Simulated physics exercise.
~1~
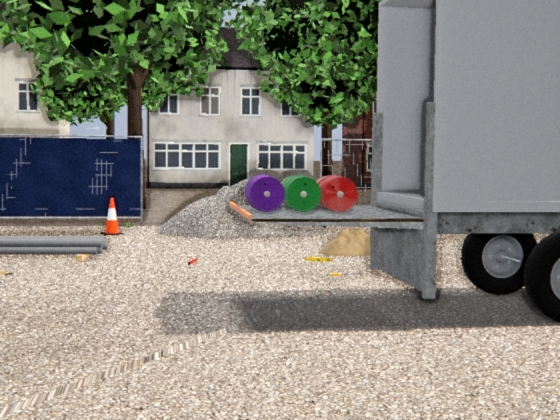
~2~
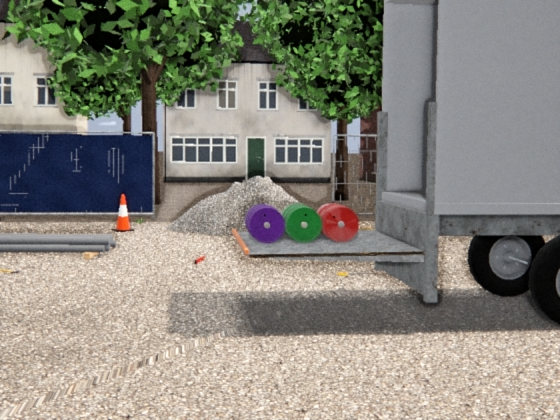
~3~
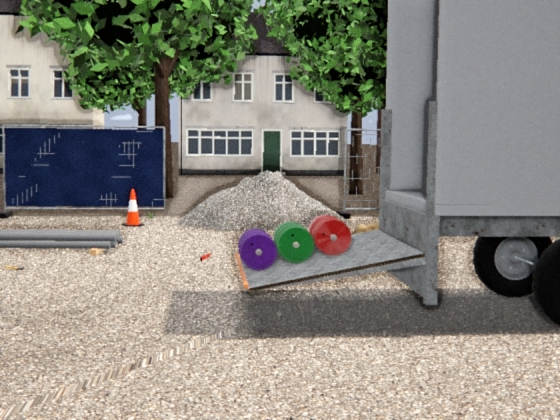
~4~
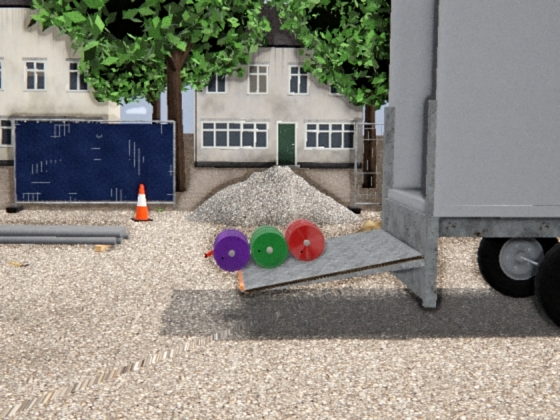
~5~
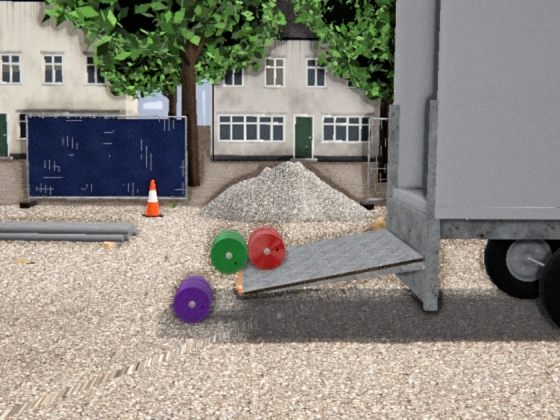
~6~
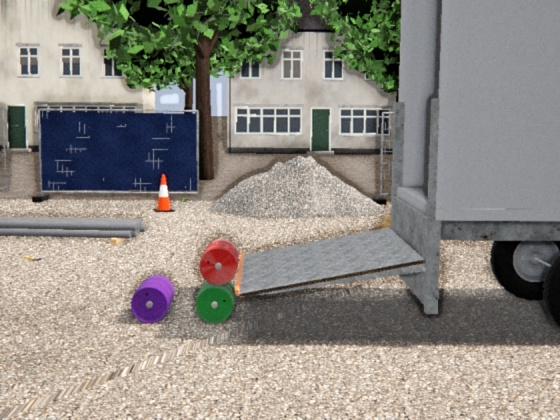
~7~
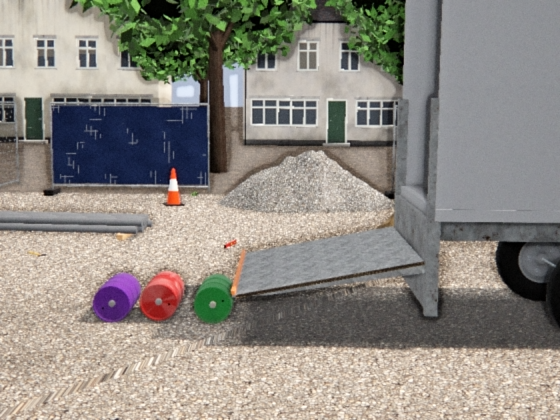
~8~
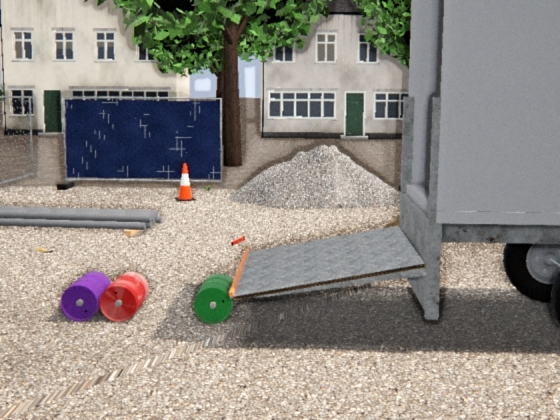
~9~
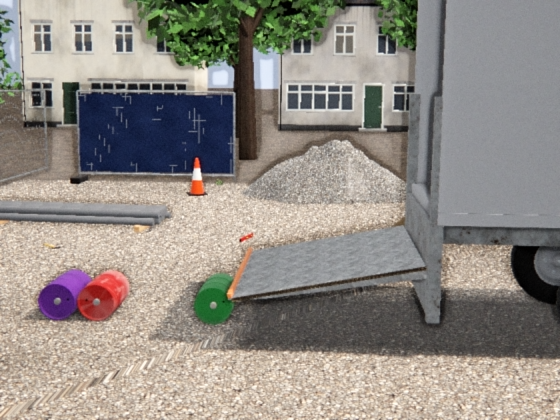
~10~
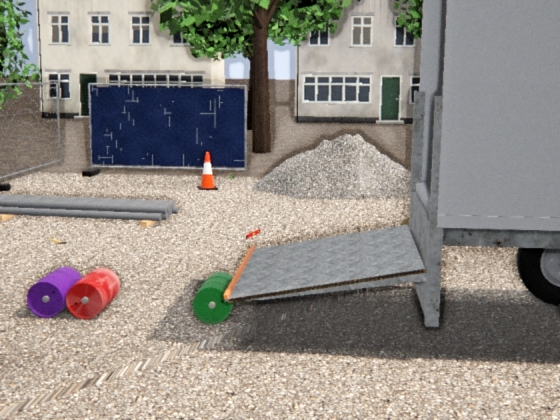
On a gravel yard, a lorry's lift tilts and three coloured kegs roll left onto the ground.
